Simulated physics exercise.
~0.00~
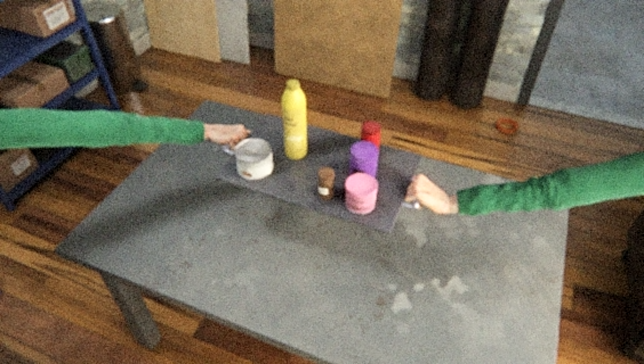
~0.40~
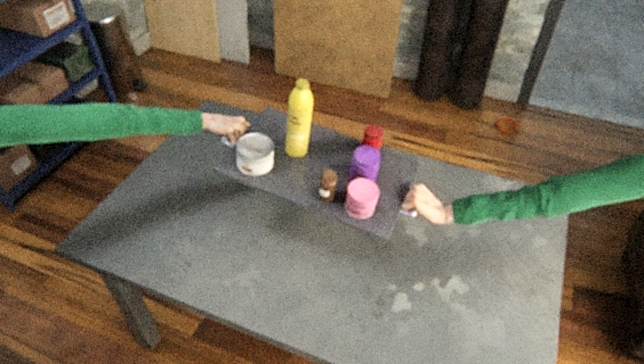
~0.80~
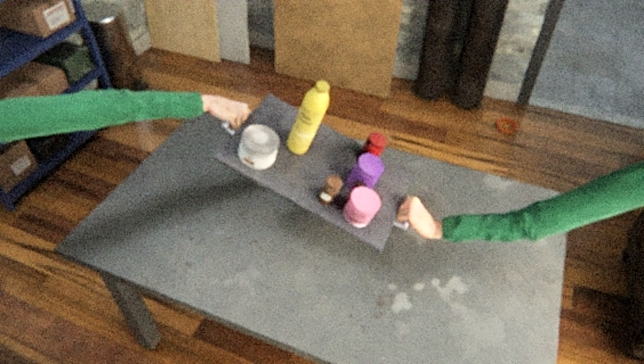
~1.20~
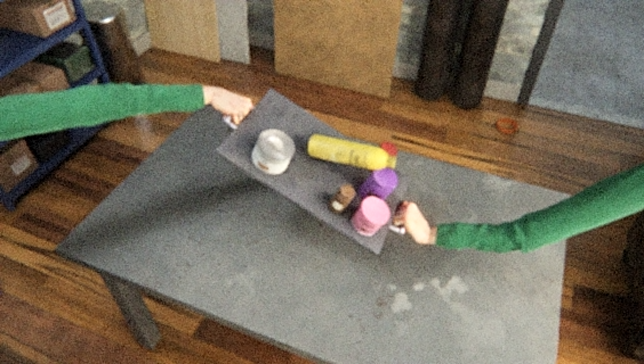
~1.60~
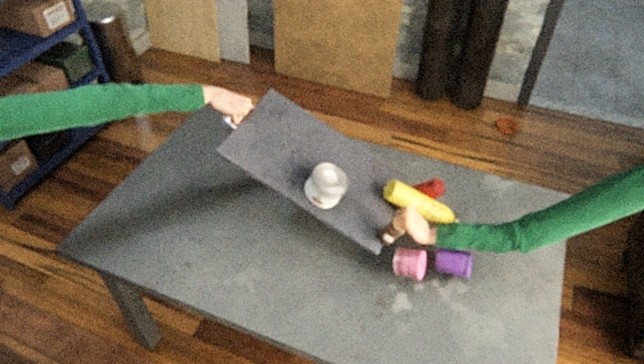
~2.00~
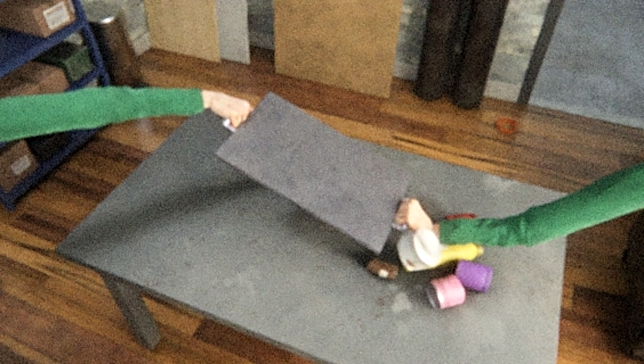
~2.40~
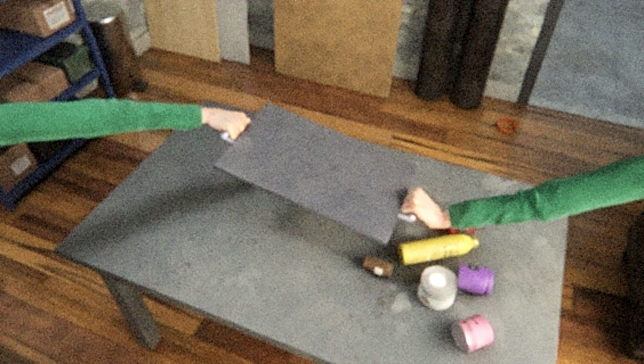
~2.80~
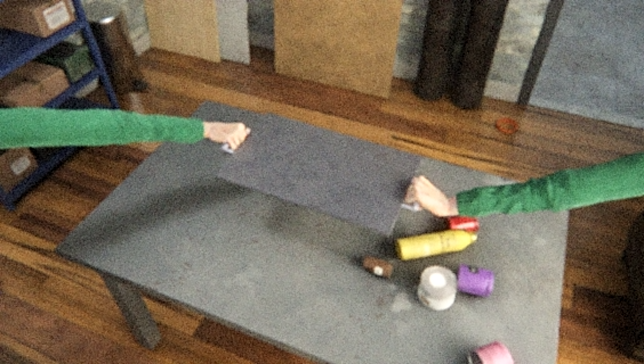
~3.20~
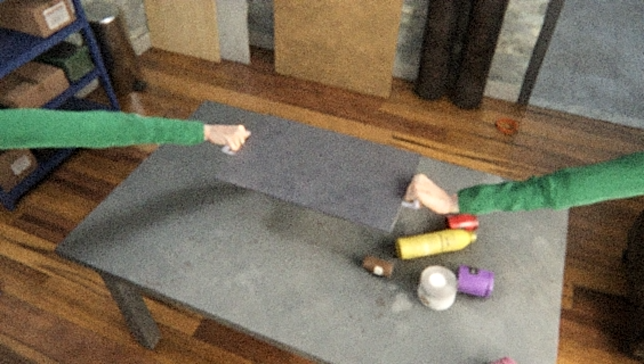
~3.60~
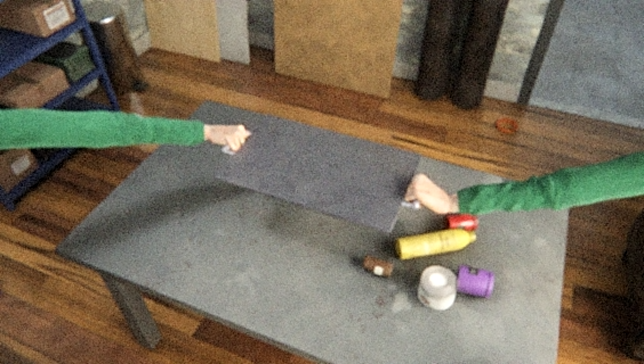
In a room with a wooden floor, seen from above at an angle, two green-sleeved arms hold a flat, dark, rimless tray over a grey table. On it stand a white tub at left, a tall yellow bottle behind, red and purple jars, a pink tin and a small brown item toward the right. The hands tip the tray's right side down, and the bottle topples. Everything slides off the right end onto the table. The hands level the empty tray while the pink tin rolls out of view, leaving the other five pieces on the table at right.
